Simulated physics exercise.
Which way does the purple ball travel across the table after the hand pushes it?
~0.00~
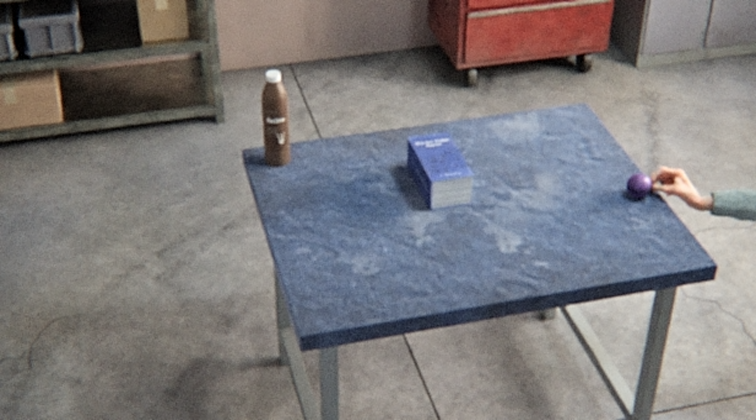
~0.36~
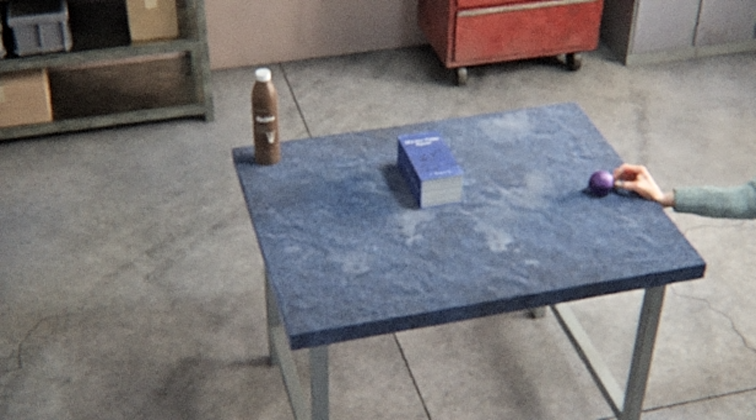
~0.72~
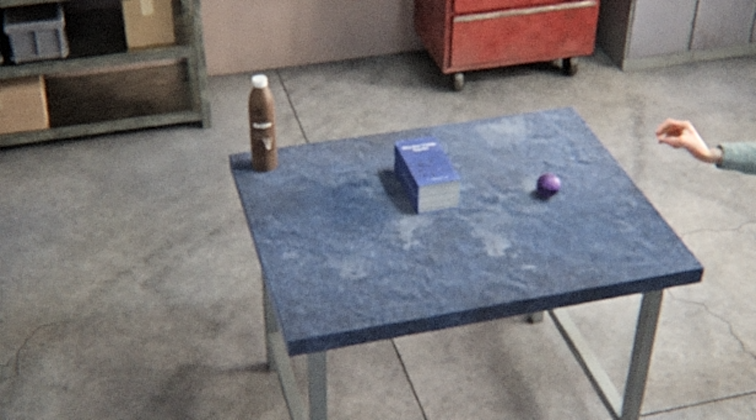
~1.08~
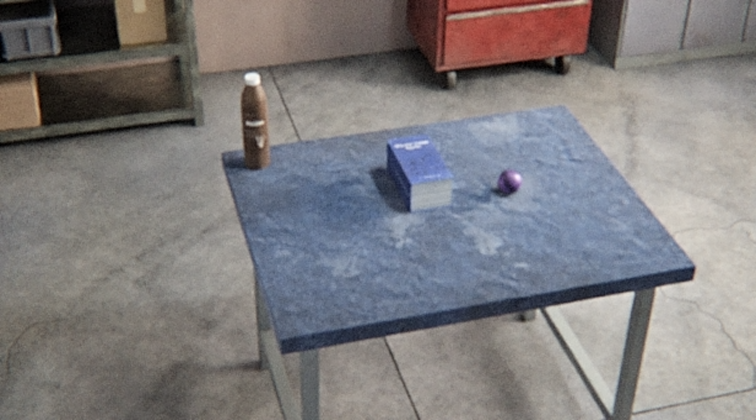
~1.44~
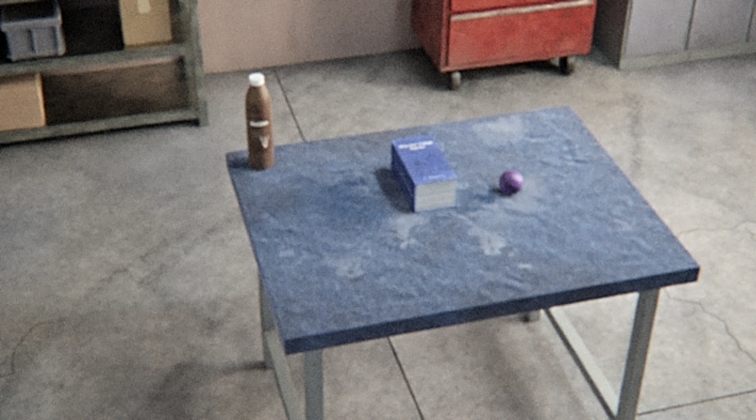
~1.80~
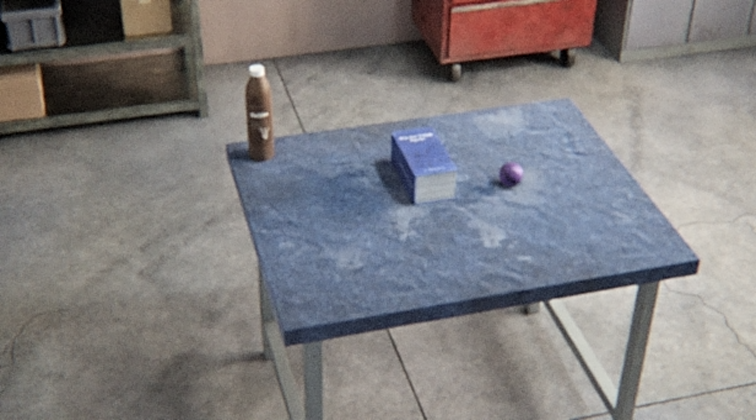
The purple ball travels to the left, toward the blue book.
A purple ball is pushed left by a hand across a blue table top, then rolls on alone as the hand lets go and draws back. It comes to rest on the table beside a blue book, with a brown bottle standing farther left.
